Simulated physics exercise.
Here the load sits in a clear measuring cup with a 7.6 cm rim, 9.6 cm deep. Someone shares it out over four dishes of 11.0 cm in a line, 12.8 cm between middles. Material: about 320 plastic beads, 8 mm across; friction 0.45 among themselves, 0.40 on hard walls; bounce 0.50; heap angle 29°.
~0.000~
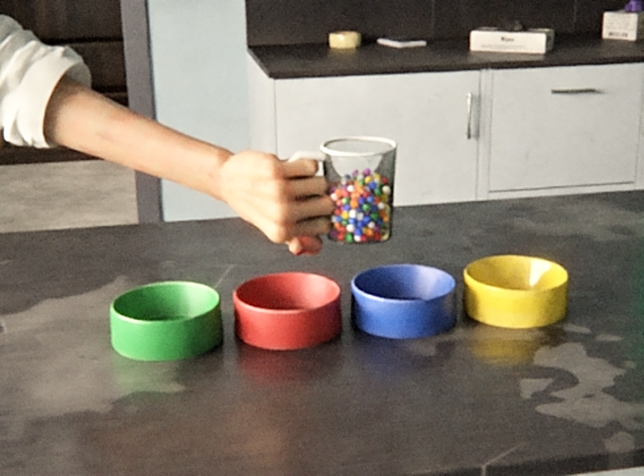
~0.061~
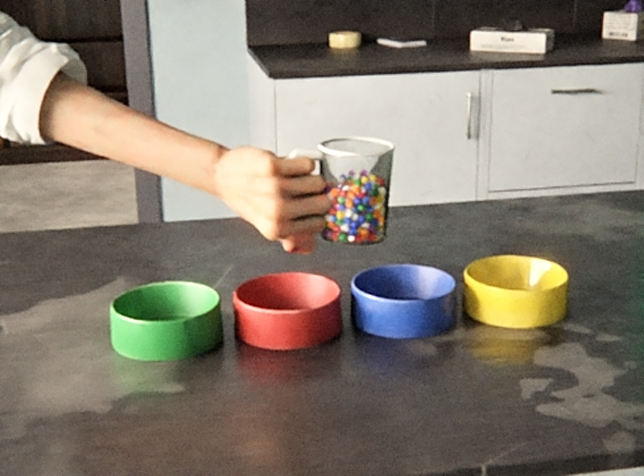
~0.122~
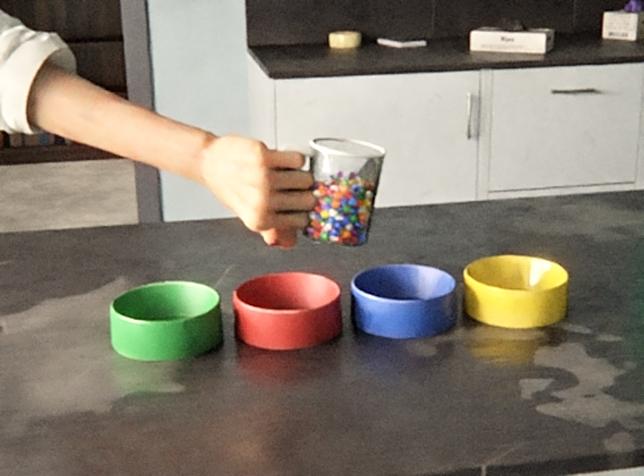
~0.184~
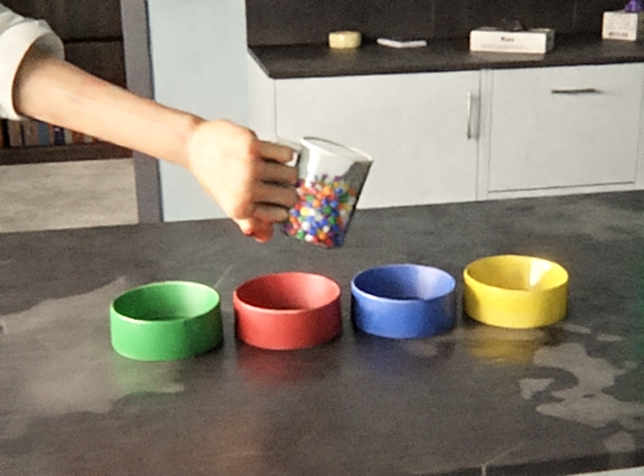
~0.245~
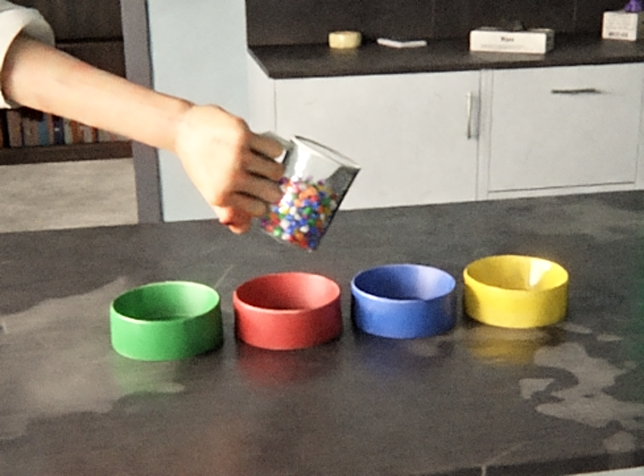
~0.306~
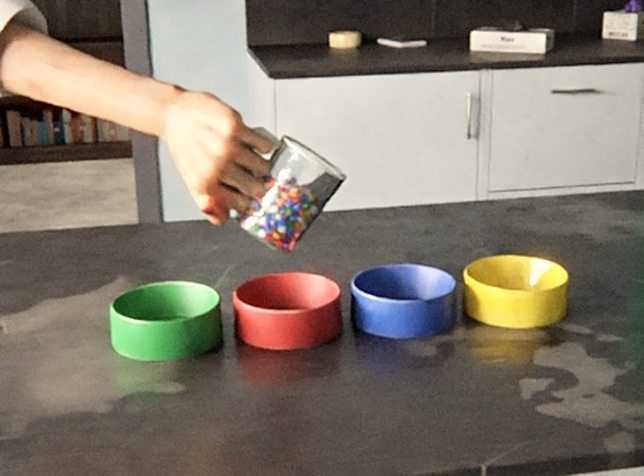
A bare forearm with a pale sleeve reaches in from the left over a dark countertop, seen from the front and slightly above, with white cabinets behind. Its hand grips a clear cup partly filled with multicoloured beads, above a row of green, red, blue and yellow dishes. The hand moves the cup leftward while steadily tilting it to the right, and the beads shift inside as the camera stays still.
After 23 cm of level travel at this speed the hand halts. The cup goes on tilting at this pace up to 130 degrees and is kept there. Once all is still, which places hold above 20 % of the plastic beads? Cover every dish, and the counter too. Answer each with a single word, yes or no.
Red no, blue no, green yes, yellow no, counter no.
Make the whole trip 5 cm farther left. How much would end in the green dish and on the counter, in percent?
Result - green 100 / counter 0.
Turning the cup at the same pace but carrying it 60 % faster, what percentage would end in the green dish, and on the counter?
Shares - green 80, counter 20.
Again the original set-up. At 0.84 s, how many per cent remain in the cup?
It works out to about 90 per cent of the load.
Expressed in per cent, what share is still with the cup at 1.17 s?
Roughly 5 per cent of the load.
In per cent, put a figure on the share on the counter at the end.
The share comes to some 10 percent.
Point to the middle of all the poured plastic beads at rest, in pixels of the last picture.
My guess is close to (183, 321).
After 0.63 s, tilt 83 degrees; cup holds 100 %.
After 0.84 s, tilt 113 degrees; cup holds 90 %, green 5 %.
After 1.17 s, tilt 130 degrees; cup holds 5 %, green 85 %.
In the end, at 2.0 s, red 0 %, blue 0 %, green 90 %, yellow 0 %, counter 10 %.
